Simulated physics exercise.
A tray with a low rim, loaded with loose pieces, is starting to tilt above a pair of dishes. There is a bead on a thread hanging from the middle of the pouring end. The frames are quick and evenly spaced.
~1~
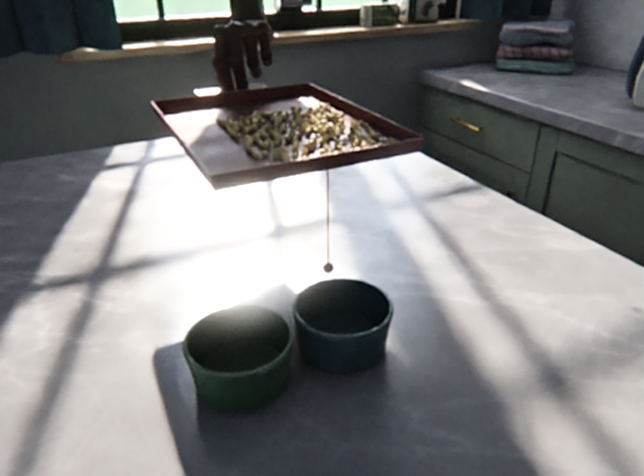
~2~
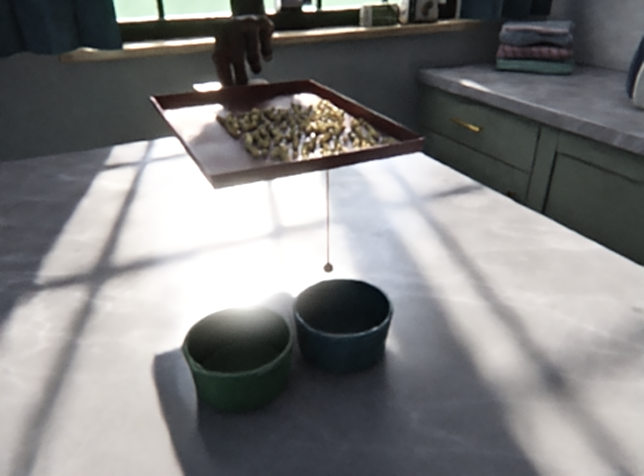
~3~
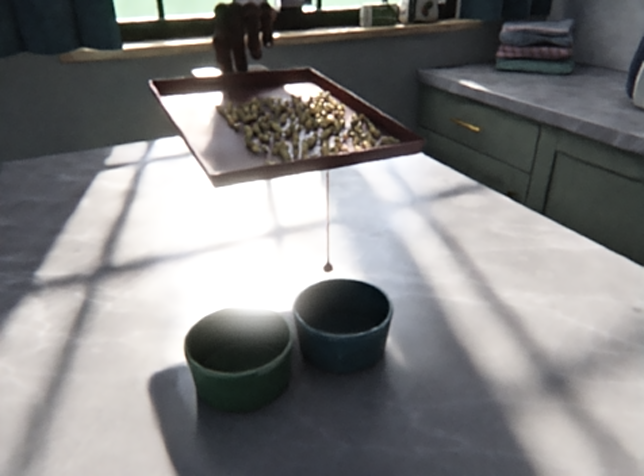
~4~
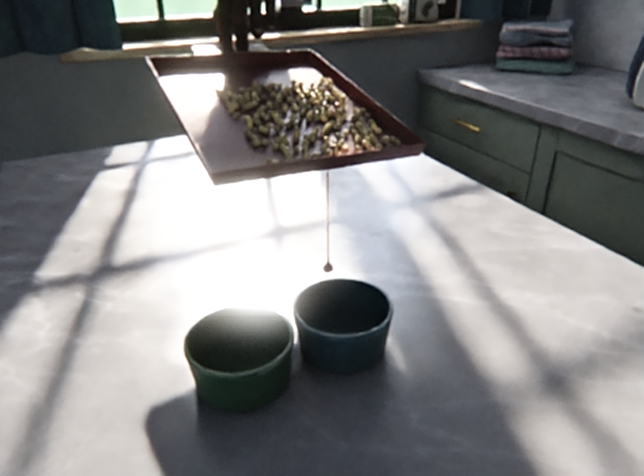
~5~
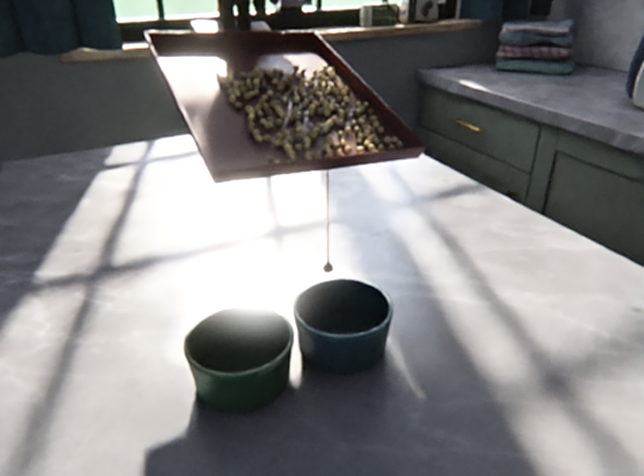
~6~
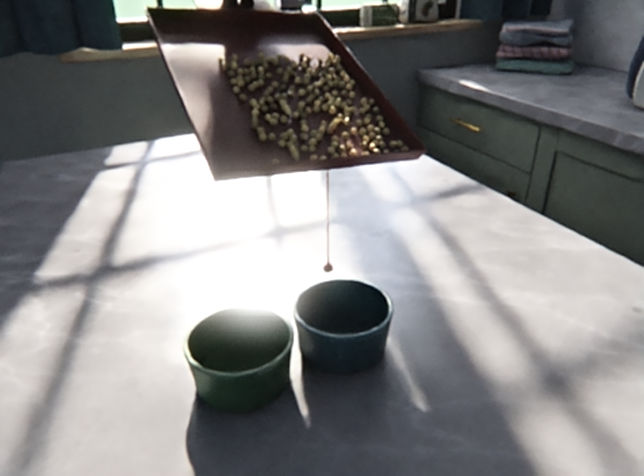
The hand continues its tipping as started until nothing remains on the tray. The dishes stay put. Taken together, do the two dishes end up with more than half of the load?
Pretty clear the dishes gather a lesser part of what falls.
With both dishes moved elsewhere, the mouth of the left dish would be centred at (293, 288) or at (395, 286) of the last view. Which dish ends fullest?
Result, try one: The dish further right; try two: The dish further left.
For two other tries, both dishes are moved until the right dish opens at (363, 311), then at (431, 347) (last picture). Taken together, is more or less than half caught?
Taking the tries in order: A minor share, followed by a minor share.
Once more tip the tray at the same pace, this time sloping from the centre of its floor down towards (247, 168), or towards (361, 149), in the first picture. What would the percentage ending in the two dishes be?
So it's 30 percent with the first slope and 0 percent with the other.
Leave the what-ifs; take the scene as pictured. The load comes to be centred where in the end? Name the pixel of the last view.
About (422, 321).
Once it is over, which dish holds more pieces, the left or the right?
That's the right side.
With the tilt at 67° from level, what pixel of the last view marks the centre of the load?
Check around (373, 150) in the last picture.
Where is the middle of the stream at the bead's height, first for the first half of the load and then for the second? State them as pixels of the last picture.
Half one: (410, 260), half two: (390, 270).
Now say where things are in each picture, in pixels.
The first picture shows corners of the pouring end near (213, 174) and (421, 137), level; middle of the load near (301, 130), soya beans; left dish near (258, 387); right dish near (367, 349); bead on its thread near (328, 268).
The second picture shows corners of the pouring end near (213, 173) and (421, 138), level; middle of the load near (301, 128).
The third picture shows corners of the pouring end near (214, 172) and (422, 139), tipped barely, lowest at the right corner; middle of the load near (301, 122).
The fourth picture shows corners of the pouring end near (214, 170) and (422, 142), tipped a little, lowest at the right corner; middle of the load near (302, 113).
The fifth picture shows corners of the pouring end near (215, 169) and (423, 145), tipped clearly, lowest at the right corner; middle of the load near (304, 105).
The sixth picture shows corners of the pouring end near (217, 168) and (423, 148), tipped clearly, lowest at the right corner; middle of the load near (309, 100), the whole lot on the move; left dish near (258, 387); right dish near (367, 349).
Shortly afterwards, tray tipped steeply; the bulk on the tray; only a few outside both; a little in the air.
Next, tray tipped past a quarter turn; near a third on the tray; only a few in the right dish; near a quarter outside both; near a third in the air.
Some moments later, tray tipped past a quarter turn; near a quarter in the right dish; the bulk outside both.
In the end, tray tipped past a quarter turn; none at all in the left dish; near a quarter in the right dish; the bulk outside both.
